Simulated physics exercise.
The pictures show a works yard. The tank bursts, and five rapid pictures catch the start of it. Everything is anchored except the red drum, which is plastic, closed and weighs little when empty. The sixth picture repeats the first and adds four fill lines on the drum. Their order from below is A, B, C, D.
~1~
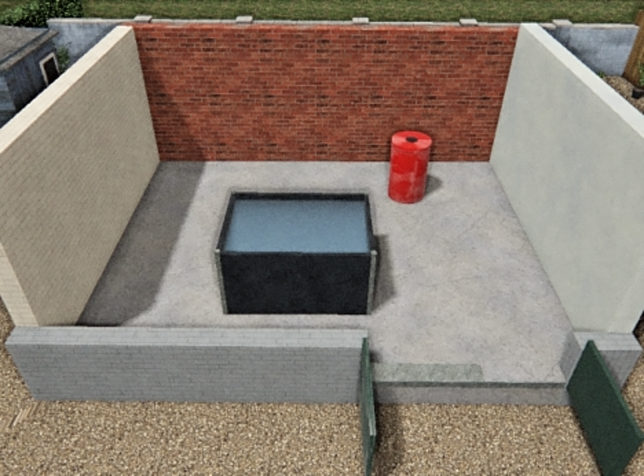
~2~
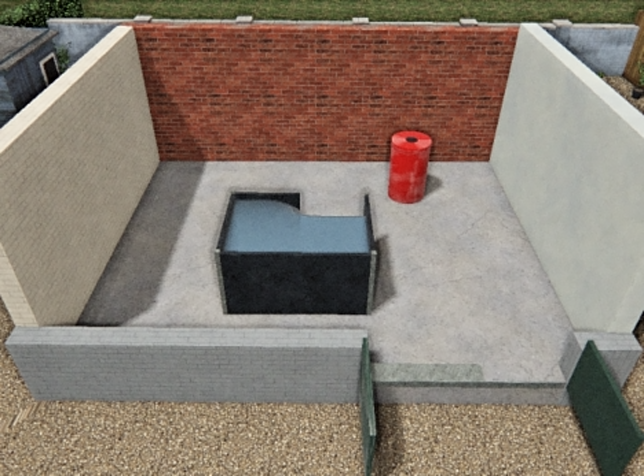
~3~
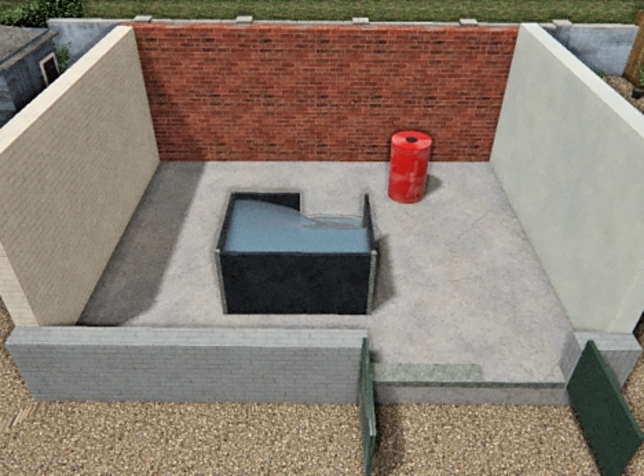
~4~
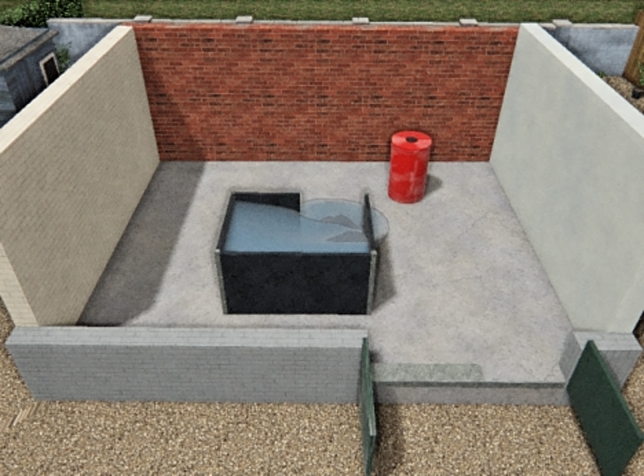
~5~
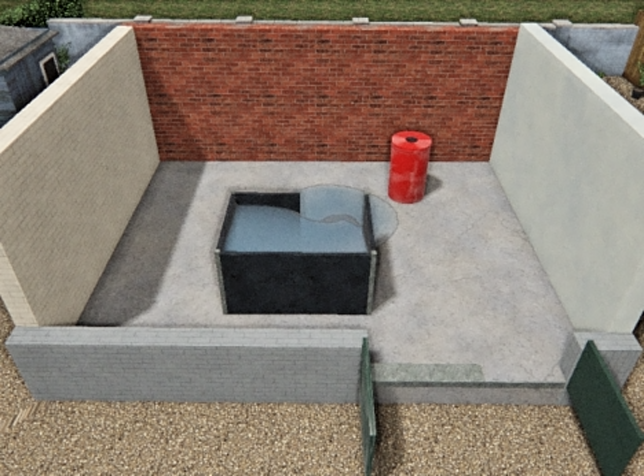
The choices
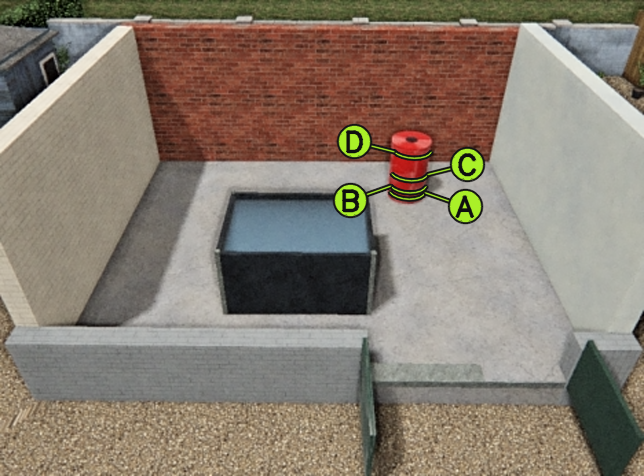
A dark tank opens at the back, and water spreads onto the grey ground behind it.
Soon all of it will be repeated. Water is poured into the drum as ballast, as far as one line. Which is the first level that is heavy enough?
C will do.
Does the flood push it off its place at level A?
Yes, it does.
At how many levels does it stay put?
Two of them.
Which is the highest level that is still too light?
B it is.
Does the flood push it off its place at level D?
No, not at all.
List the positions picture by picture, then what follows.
The first frame shows lid of the red drum at (412, 140); tank full, its middle at (298, 227); open gate at (469, 334).
In the second frame, water covers 2 % of the ground, mostly out of sight from here.
In the third frame, water covers 4 % of the ground, mostly out of sight from here.
In the fourth frame, 7 % of the ground wet, in view closest to the drum at (379, 216).
The fifth frame shows lid of the red drum at (412, 140); 10 % of the ground wet, in view closest to the drum at (376, 198).
On the marked copy, A at (409, 199); B at (409, 192); C at (411, 180); D at (414, 158); from the bottom up A, B, C, D.
With A, it is pushed about 4 times its own width away.
With B, it is pushed about its own width away.
With C, it does not move.
With D, it does not move.
